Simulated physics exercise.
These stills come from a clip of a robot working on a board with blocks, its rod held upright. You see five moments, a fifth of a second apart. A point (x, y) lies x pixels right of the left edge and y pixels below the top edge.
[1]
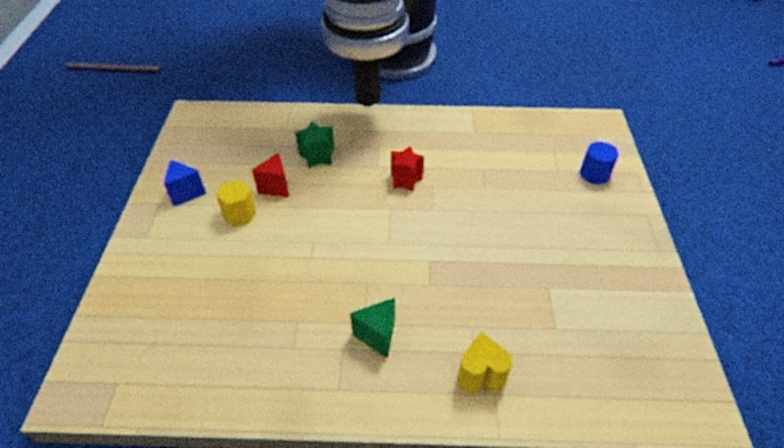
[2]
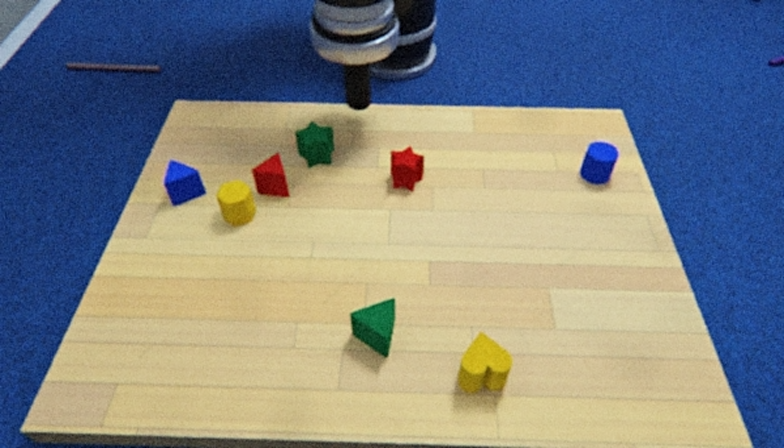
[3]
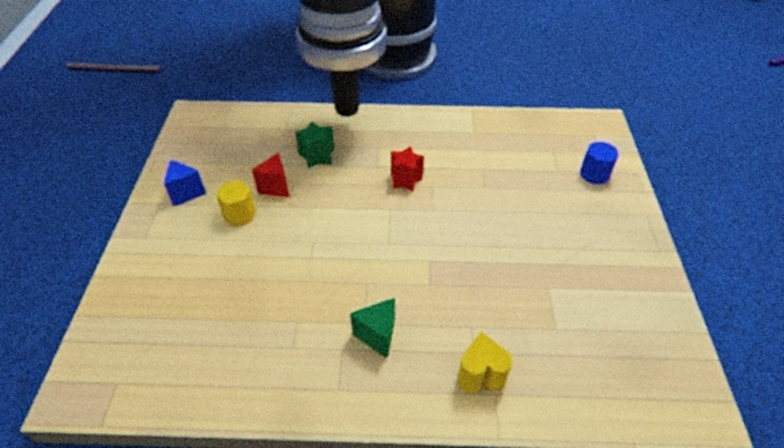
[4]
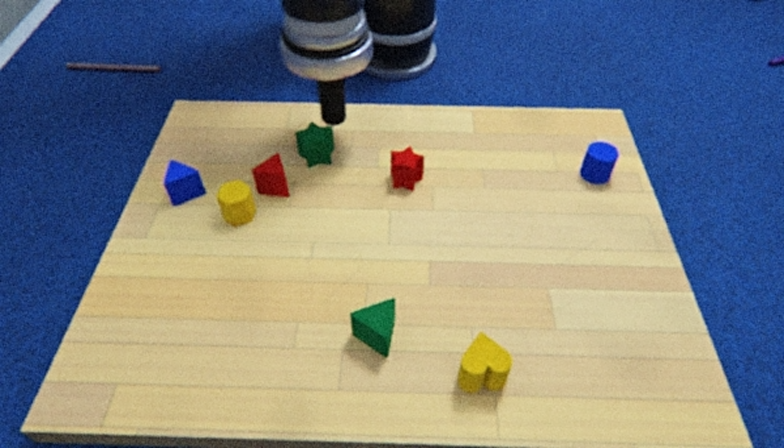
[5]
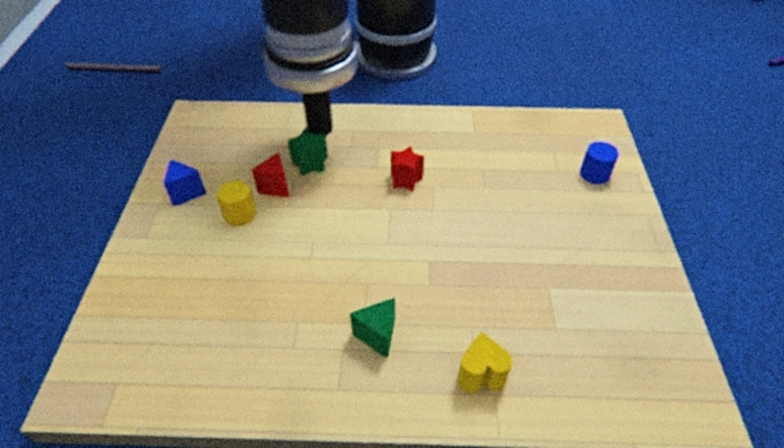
The clip shows a robot arm with a dark rod moving left and slightly down over a wooden board of coloured blocks, then nudging the green star a short way down and left while the other blocks stay still.
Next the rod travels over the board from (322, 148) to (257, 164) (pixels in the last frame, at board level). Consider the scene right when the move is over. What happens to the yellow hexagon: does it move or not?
The block in question stays where it was by the end.
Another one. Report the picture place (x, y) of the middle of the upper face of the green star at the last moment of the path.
The middle of its upper face will lie at (280, 151).
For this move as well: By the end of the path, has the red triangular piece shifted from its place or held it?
Once the path ends, it is somewhere new.
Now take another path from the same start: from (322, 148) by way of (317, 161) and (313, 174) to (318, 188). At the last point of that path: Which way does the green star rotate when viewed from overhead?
From above, the green star will be seen to turn clockwise.
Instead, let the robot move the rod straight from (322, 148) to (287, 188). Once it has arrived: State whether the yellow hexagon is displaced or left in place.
Displaced.
On the path given first. Halfway along, rod (287, 139); red triangular piece (268, 171); green star (288, 150), turned 35° anticlockwise.
At the end, rod (253, 147); yellow hexagon in place; red triangular piece (266, 176); green star (280, 151), turned 65° anticlockwise.
